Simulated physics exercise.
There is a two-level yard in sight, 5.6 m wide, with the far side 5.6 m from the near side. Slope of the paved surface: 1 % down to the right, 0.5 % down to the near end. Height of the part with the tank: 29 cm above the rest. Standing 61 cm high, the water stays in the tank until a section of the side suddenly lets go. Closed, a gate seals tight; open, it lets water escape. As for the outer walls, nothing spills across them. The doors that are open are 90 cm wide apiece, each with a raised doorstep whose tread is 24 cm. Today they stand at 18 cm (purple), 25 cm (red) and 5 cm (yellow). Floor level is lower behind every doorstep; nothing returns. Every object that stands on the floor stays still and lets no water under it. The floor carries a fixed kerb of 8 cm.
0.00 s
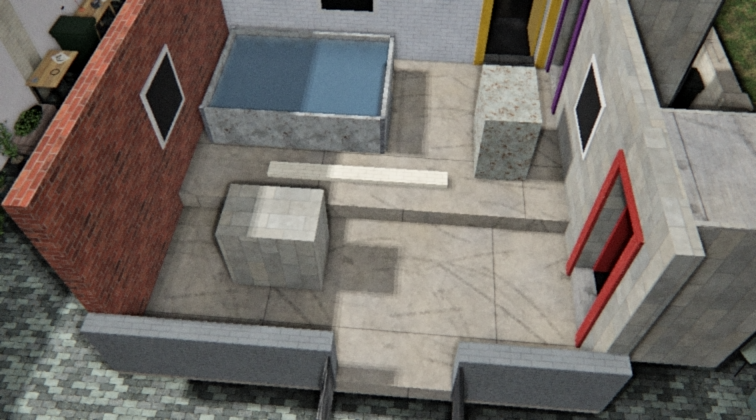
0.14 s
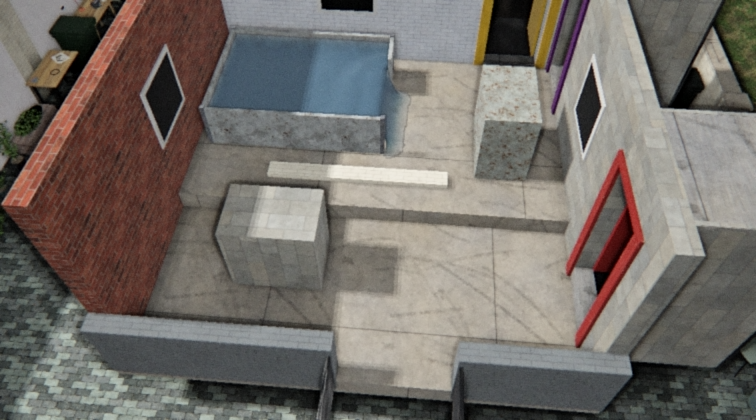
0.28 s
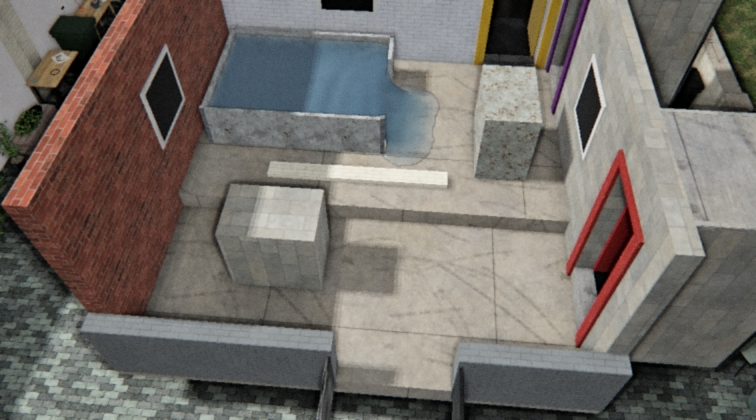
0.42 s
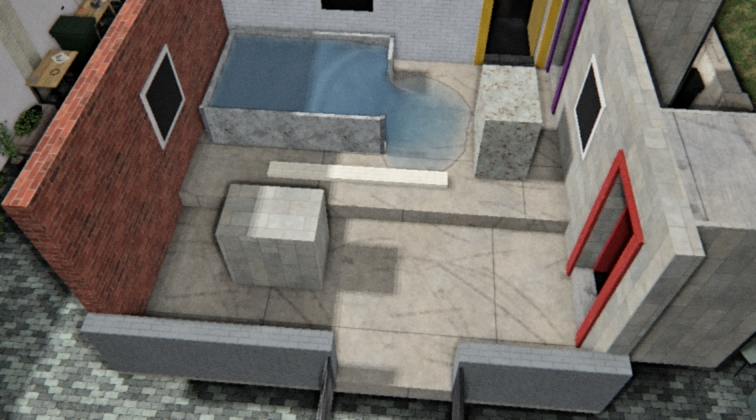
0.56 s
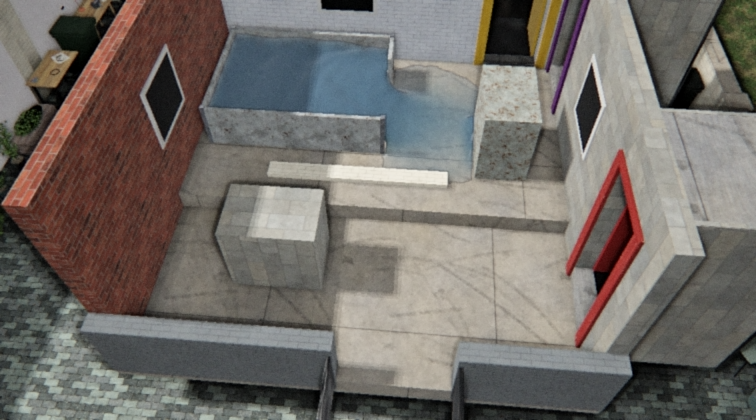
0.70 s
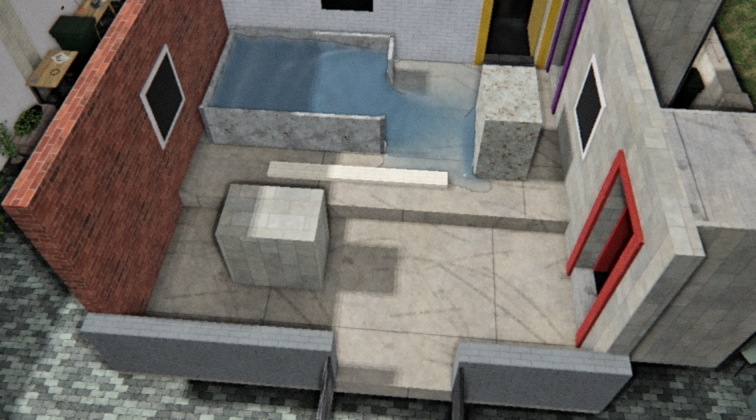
Walled paved yard with a raised water tank, water pouring from its right side, spreading across the paving and around a stone block.
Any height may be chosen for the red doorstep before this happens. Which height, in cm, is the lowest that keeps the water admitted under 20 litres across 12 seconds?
Close to 13 cm.
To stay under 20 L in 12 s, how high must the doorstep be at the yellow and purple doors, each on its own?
About 27 cm at yellow and about 26 cm at purple.
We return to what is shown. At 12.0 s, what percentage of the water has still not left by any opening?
Remaining share: Around 62 %.
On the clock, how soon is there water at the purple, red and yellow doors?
Purple door 0.9 seconds, red door 1.8 seconds, yellow door 1.0 seconds.
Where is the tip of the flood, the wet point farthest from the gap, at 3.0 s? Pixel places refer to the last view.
The tip of the flood lies near (584, 383).
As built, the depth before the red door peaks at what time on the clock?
I'd say near 4.0 seconds.
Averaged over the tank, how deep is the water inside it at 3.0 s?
About 27 cm.
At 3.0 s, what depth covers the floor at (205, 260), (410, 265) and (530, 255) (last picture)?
The depths come to about 0, 5 and 5 cm.
After 1.4 s water covers 30 % of the floor, deepest (46 cm) near (466, 136); it has not reached the red door.
After 3.0 s water covers 60 % of the floor, deepest (34 cm) near (466, 144); 12 cm at the red door, 0 litres in over its 25 cm doorstep.
After 12.0 s water covers 90 % of the floor, deepest (12 cm) near (582, 368); 11 cm at the red door, 0 litres in over its 25 cm doorstep.
At the red door as built, the water arrived by 1.8 s and peaked near 18 cm at 4.0 s.
With a doorstep of 10.5 cm, 51 litres would have come in within the 12 s; with 14.5 cm, 11 litres. So under 20 litres takes about 13 cm.
